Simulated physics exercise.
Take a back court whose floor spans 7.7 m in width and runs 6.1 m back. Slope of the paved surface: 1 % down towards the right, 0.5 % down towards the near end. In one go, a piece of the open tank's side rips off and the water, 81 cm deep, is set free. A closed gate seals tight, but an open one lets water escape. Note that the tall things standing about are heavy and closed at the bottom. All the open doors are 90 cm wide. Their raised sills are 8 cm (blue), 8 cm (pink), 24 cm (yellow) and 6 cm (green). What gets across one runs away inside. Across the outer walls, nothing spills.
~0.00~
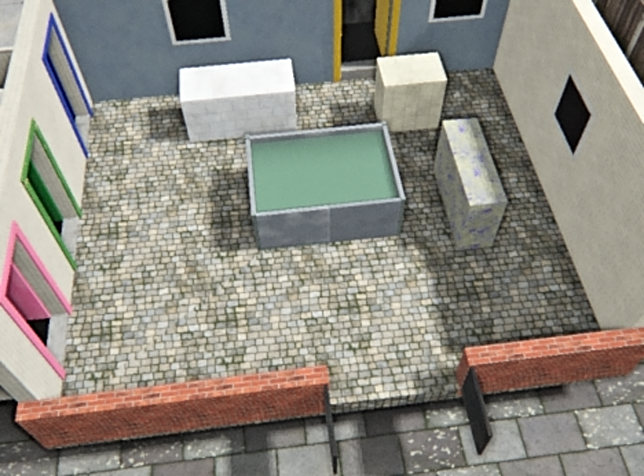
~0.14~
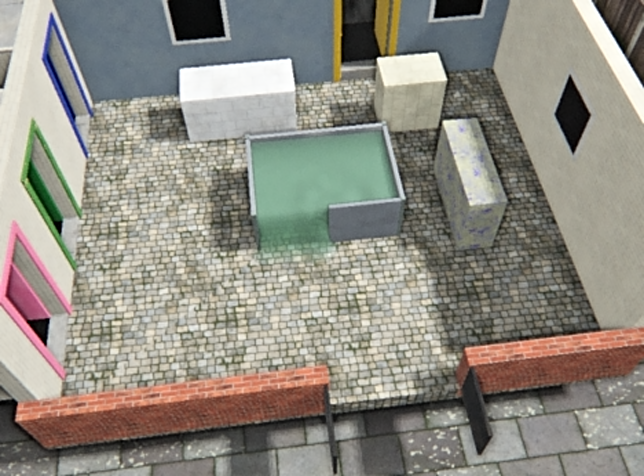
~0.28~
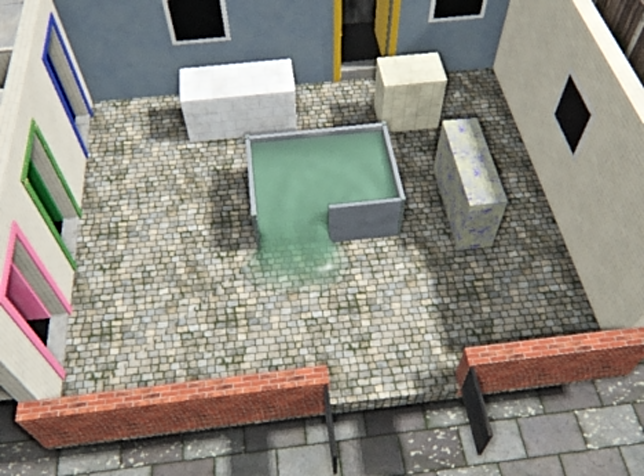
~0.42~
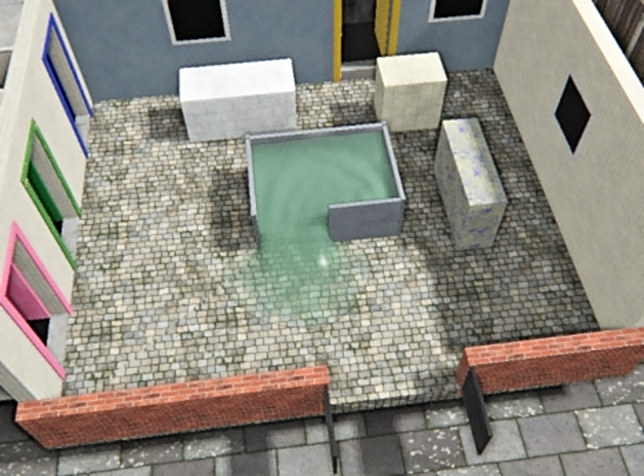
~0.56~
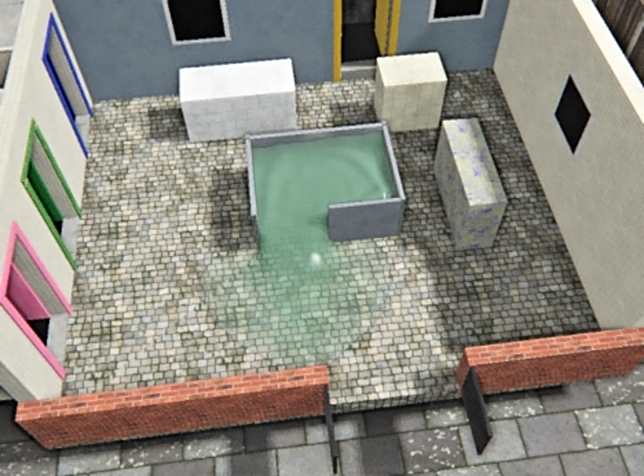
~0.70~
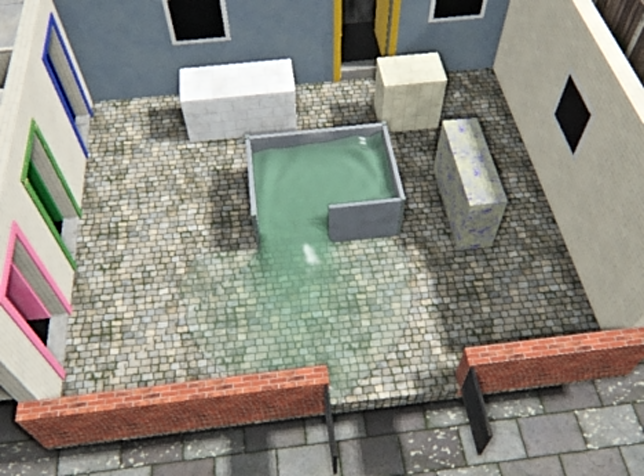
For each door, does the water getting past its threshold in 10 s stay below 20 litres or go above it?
In order: The blue door will undershoot the limit, the pink door will overshoot the limit, the yellow door will undershoot the limit, the green door will undershoot the limit.
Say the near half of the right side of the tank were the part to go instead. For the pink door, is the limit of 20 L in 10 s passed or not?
Pink: Falls short.
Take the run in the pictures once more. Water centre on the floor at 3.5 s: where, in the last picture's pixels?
Pixel position near (259, 282).
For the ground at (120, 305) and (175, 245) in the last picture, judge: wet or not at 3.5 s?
I'd call them drenched and then spared.
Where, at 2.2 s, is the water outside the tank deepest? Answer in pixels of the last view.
In the final picture, near (73, 418).
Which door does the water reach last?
Result: Yellow door.
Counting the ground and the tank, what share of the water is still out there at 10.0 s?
Remaining: Roughly 60 %.
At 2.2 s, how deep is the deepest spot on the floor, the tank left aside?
Depth max: Approx. 48 cm.
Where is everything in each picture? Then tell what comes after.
The first picture shows the open tank at (322, 170) is whole and still, 81 cm deep.
In the second picture, water pours out at (294, 231) and has run 0.6 m, to (255, 253); typically 10 cm deep outside, 81 cm at the open tank's back.
In the third picture, the front is at (333, 281), 0.9 m from the gap at (294, 234); 1.0 m2 of floor is under water; 80 cm left at the back of the open tank.
In the fourth picture, water pours out at (294, 235) and has run 1.5 m, to (327, 320); typically 9 cm deep outside, 74 cm at the open tank's back.
In the fifth picture, water pours out at (294, 235) and has run 2.1 m, to (320, 363); typically 6 cm deep outside, 69 cm at the open tank's back.
In the sixth picture, the front is at a hidden place, 2.6 m from the gap at (294, 235); 6.1 m2 of floor is under water; 69 cm left at the back of the open tank.
After 1.4 s water covers 25 % of the floor and is deepest (42 cm) near (286, 249); blue door not reached, pink door not reached, yellow door not reached, green door not reached.
After 2.2 s water covers 25 % of the floor and is deepest (48 cm) near (73, 418); blue door not reached, pink door 14 cm at the sill, 0 L in, yellow door not reached, green door not reached.
After 3.5 s water covers 40 % of the floor and is deepest (24 cm) near (87, 416); blue door not reached, pink door 18 cm at the sill, 51 L in, yellow door not reached, green door 5 cm at the sill, 0 L in.
After 6.0 s water covers 60 % of the floor and is deepest (13 cm) near (73, 418); blue door 2 cm at the sill, 0 L in, pink door 11 cm at the sill, 100 L in, yellow door not reached, green door 5 cm at the sill, 0 L in.
After 10.0 s water covers 85 % of the floor and is deepest (8 cm) near (236, 398); blue door 6 cm at the sill, 0 L in, pink door 3 cm at the sill, 105 L in, yellow door 2 cm at the sill, 0 L in, green door 2 cm at the sill, 0 L in.
